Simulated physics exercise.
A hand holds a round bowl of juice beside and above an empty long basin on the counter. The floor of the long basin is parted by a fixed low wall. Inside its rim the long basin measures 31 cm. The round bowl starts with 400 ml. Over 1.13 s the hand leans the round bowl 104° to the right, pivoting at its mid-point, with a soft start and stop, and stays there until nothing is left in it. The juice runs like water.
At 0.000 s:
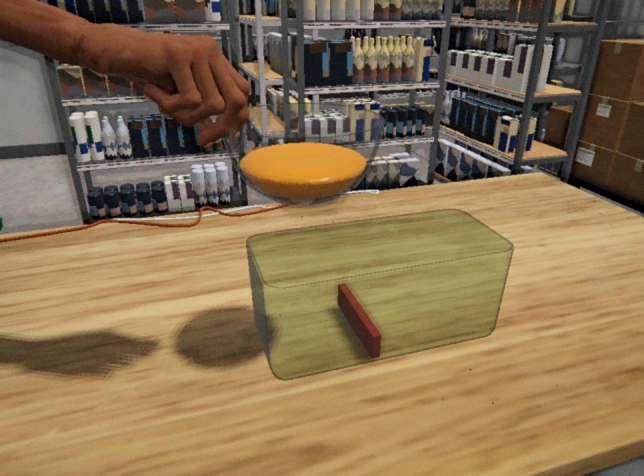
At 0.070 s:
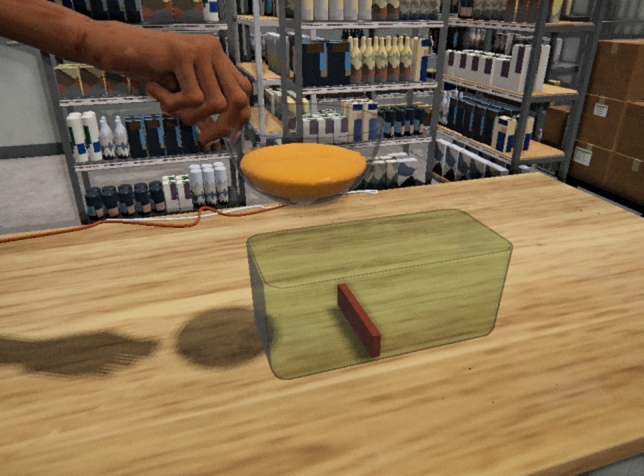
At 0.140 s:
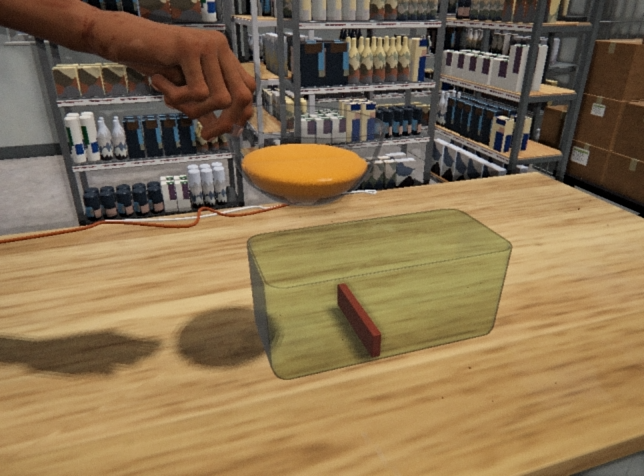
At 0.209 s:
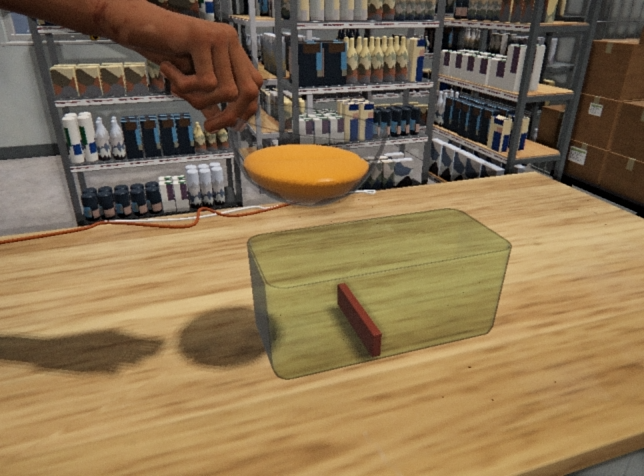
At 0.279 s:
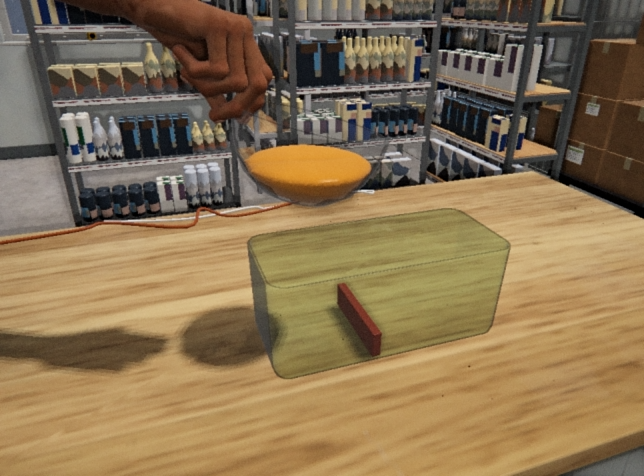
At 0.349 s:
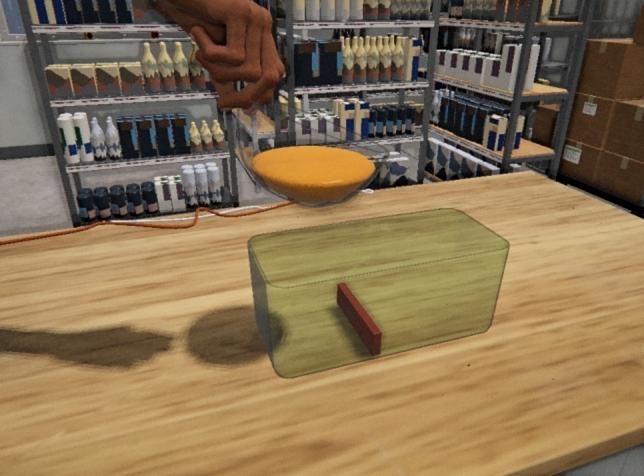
To begin with, a hand holds a clear round bowl of orange juice nearly level above an empty, see-through long basin with a small red wall on a wooden counter. The hand then slowly leans the bowl to the right, gradually steepening the tilt, while the juice's surface stays almost level.
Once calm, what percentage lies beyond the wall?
Roughly 90 per cent is past the wall.
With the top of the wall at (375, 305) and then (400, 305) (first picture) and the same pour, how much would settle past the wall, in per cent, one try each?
First 80, then 30 per cent.
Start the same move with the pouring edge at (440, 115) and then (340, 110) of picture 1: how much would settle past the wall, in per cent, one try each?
In turn about 95 and 55 per cent.
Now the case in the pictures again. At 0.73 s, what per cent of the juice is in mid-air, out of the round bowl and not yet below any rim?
About 28 per cent.
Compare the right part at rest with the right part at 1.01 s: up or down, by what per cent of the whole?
It goes up by about 7.
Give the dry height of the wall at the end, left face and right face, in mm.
Left about 32 mm, right about 18 mm.
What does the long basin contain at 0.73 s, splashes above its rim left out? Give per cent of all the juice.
Near 22 in a hundred.
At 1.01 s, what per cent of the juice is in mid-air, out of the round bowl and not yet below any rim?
Near 5 in a hundred.
Then, 0.73 s in, the tilt is 75° and 49 per cent is still to pour, 0 is left of the wall and 22 right of it.
Then, 1.01 s in, the tilt is 101° and 1 per cent is still to pour, 10 is left of the wall and 83 right of it.
Then, 1.31 s in, the tilt is 104° and 0 per cent is still to pour, 9 is left of the wall and 91 right of it.
Then, 1.63 s in, the tilt is 104° and 0 per cent is still to pour, 9 is left of the wall and 90 right of it.
Finally, 9 per cent lies left of the wall, 90 right of it and 0 outside.
